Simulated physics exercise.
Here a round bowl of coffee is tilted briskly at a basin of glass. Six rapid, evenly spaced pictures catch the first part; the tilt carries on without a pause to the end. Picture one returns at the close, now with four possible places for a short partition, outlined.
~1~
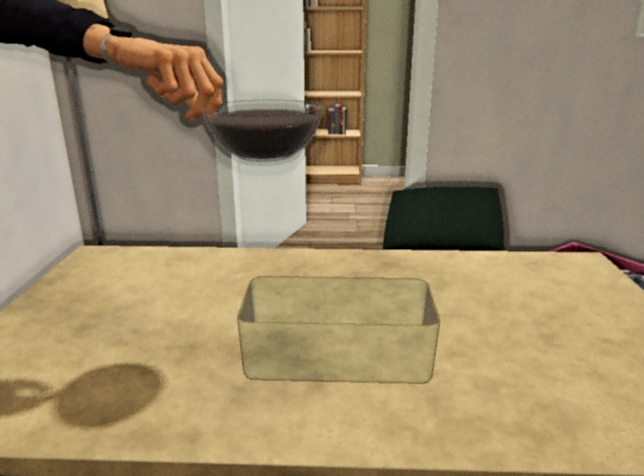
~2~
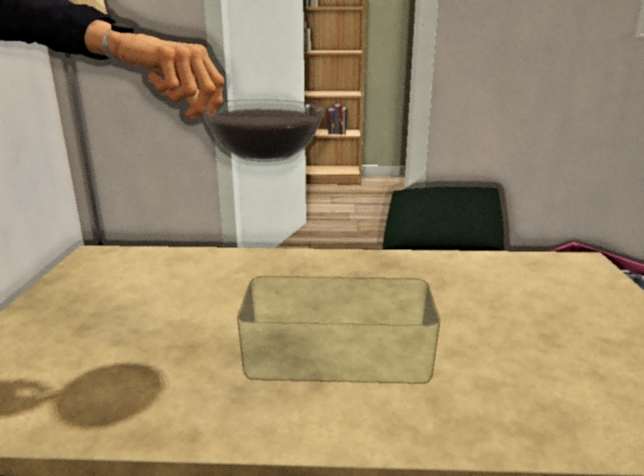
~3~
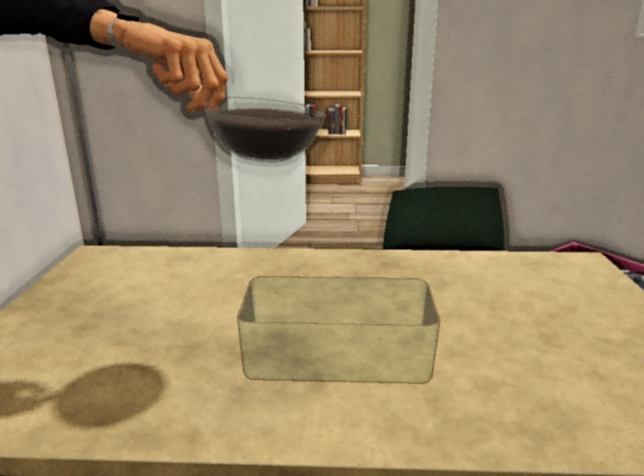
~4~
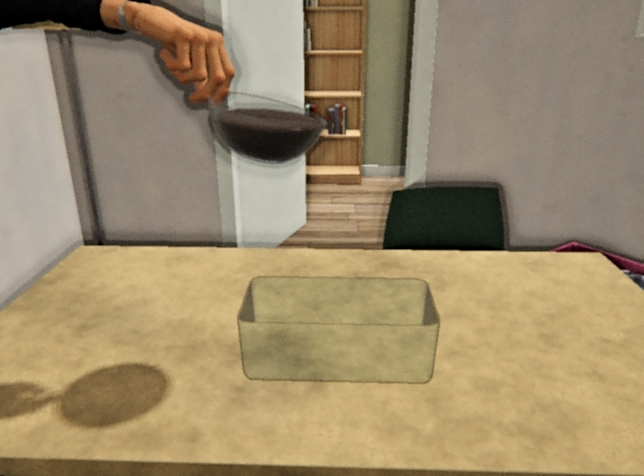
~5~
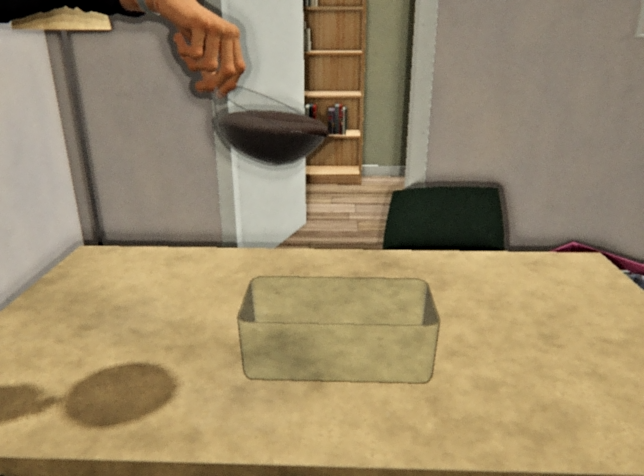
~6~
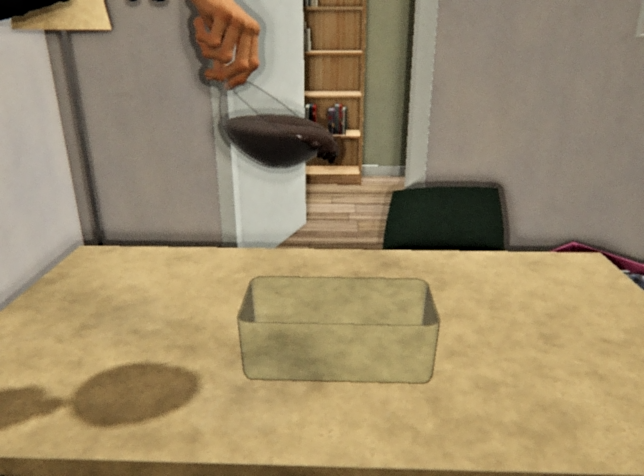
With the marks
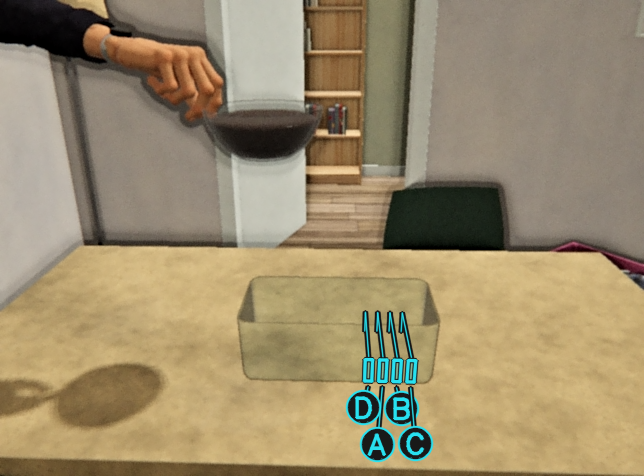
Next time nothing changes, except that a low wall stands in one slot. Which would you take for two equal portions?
Use place D.
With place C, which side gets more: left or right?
The left one.
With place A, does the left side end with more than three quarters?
No, it does not.
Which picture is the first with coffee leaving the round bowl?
Picture 5.
On the marked copy, A at (382, 387); B at (396, 387); C at (410, 387); D at (368, 386).
Choosing A, about 68 % ends left of the wall and 26 % right of it; 6 % is lost outside.
Choosing B, about 84 % ends left of the wall and 11 % right of it; 5 % is lost outside.
Choosing C, about 82 % ends left of the wall and 10 % right of it; 7 % is lost outside.
Choosing D, about 51 % ends left of the wall and 44 % right of it; 5 % is lost outside.
